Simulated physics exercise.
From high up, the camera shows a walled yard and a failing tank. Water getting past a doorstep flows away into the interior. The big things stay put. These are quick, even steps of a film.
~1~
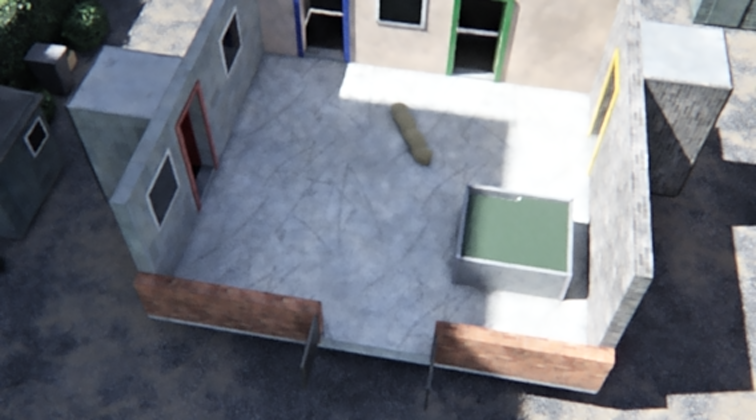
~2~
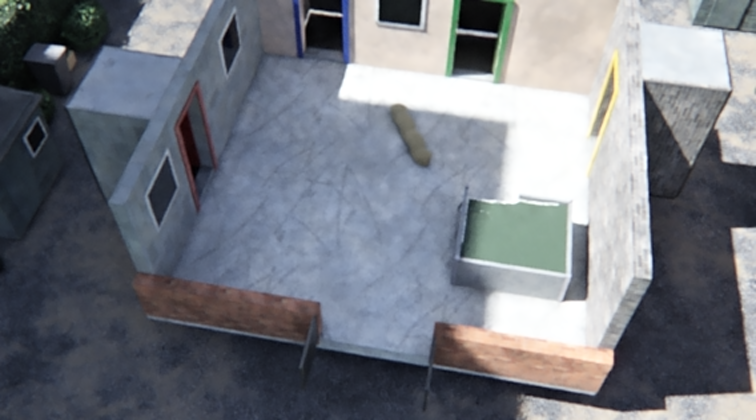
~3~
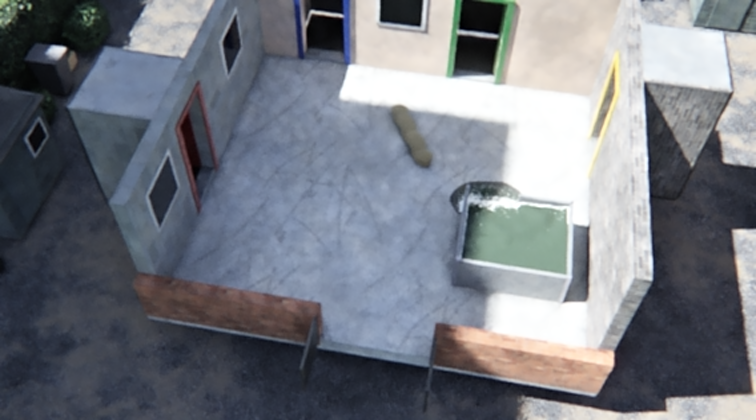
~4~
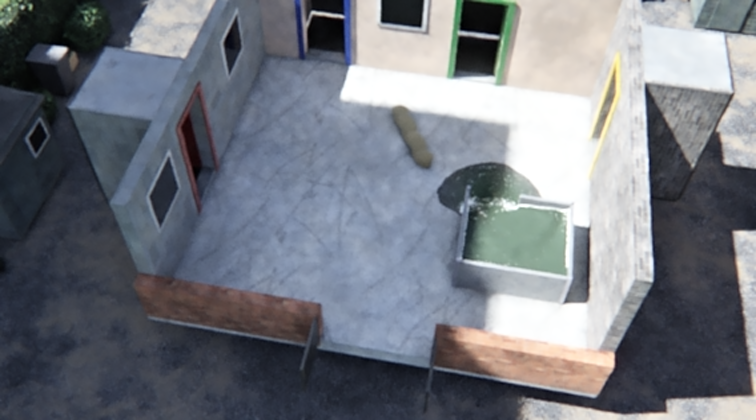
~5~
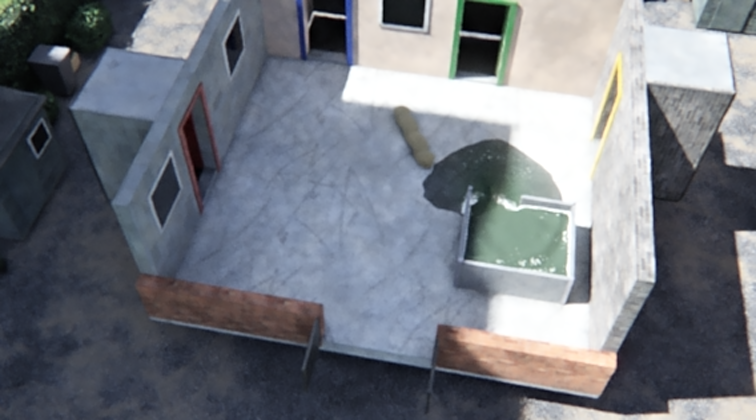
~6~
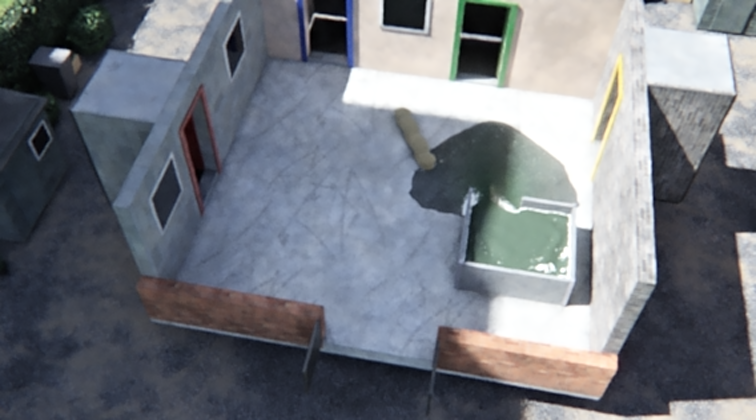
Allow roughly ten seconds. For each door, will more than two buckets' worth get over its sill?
Door by door: The green door yes, more than two buckets' worth; the blue door no, two buckets' worth or less; the yellow door no, two buckets' worth or less; the red door no, two buckets' worth or less.
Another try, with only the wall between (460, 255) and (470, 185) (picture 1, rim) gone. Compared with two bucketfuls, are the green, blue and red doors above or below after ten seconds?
The green door falls short; the blue door falls short; the red door exceeds the mark.
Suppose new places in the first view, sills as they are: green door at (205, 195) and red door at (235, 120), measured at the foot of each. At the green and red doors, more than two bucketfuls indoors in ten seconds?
Green door: Falls short; red door: Falls short.
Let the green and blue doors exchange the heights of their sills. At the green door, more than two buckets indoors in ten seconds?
Note: Green door tops the limit.
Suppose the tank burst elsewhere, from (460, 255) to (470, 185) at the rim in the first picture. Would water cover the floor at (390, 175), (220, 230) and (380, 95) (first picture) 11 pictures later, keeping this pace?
Point by point: Swamped, swamped and untouched.
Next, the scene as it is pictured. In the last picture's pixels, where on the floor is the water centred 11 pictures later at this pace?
I reckon somewhere around (500, 194).
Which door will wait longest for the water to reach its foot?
Looks like the red door.
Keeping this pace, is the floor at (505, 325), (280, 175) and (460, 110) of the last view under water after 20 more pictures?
The three points read clear, soaked through and soaked through.
A moment on, water covers 25 % of the floor; the green door under two buckets in, the blue door not reached, the yellow door wet at the sill, nothing in, the red door not reached.
Next, water covers 30 % of the floor; the green door over two buckets in, the blue door not reached, the yellow door wet at the sill, nothing in, the red door not reached.
Then, water covers 35 % of the floor; the green door far over two buckets in, the blue door wet at the sill, nothing in, the yellow door wet at the sill, nothing in, the red door not reached.
Later, water covers 50 % of the floor; the green door far over two buckets in, the blue door wet at the sill, nothing in, the yellow door wet at the sill, nothing in, the red door wet at the sill, nothing in.
In the end, water covers 75 % of the floor; the green door far over two buckets in, the blue door wet at the sill, nothing in, the yellow door wet at the sill, nothing in, the red door wet at the sill, nothing in.
